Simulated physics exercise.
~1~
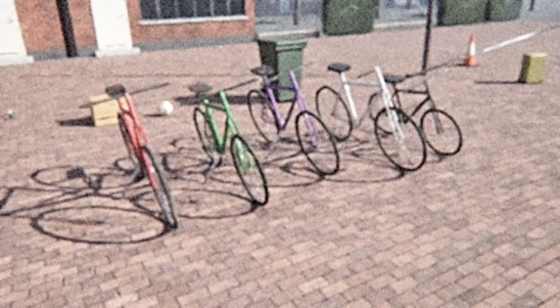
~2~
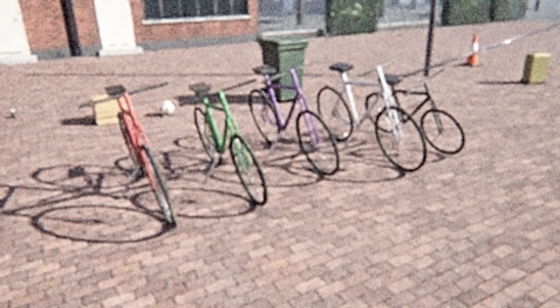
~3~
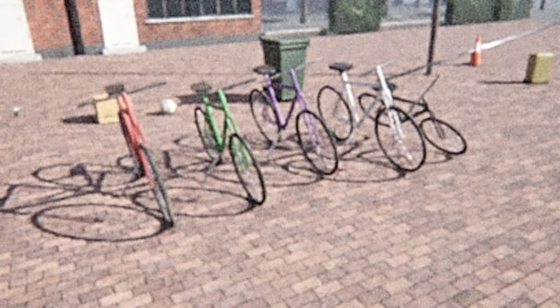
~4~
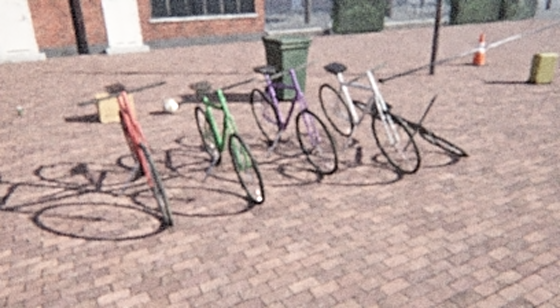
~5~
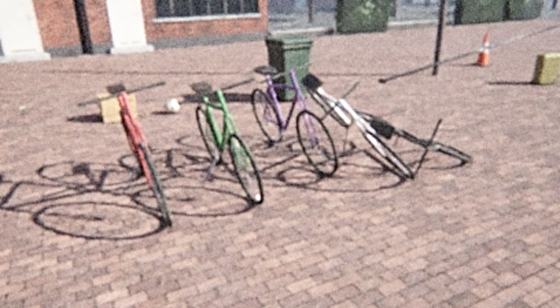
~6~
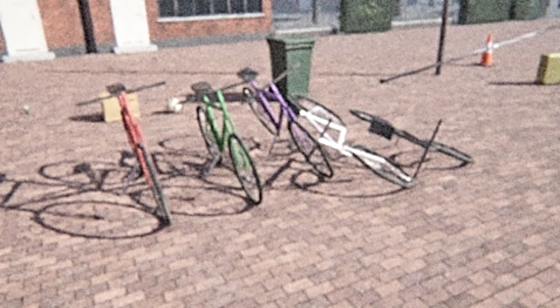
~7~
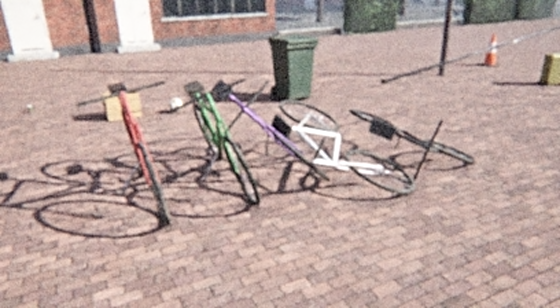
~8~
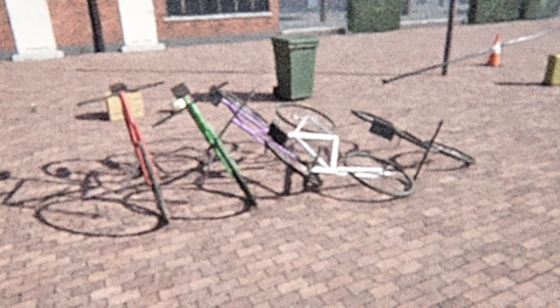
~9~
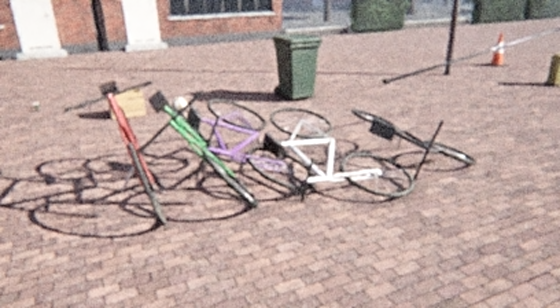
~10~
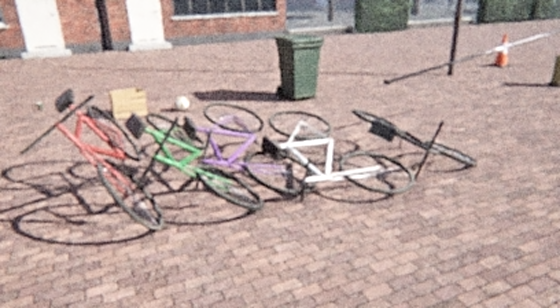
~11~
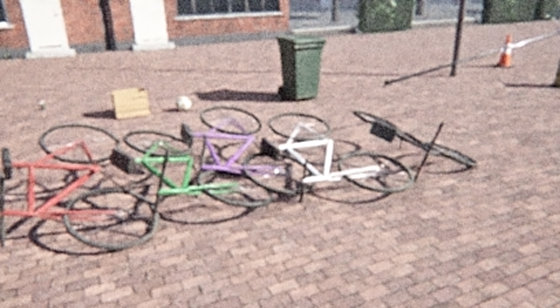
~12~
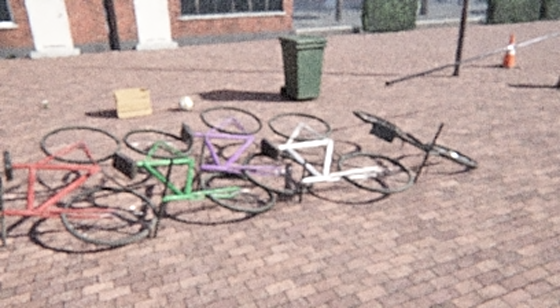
Five parked bicycles toppling one after another from right to left across brick paving, the red one falling last, none left standing.
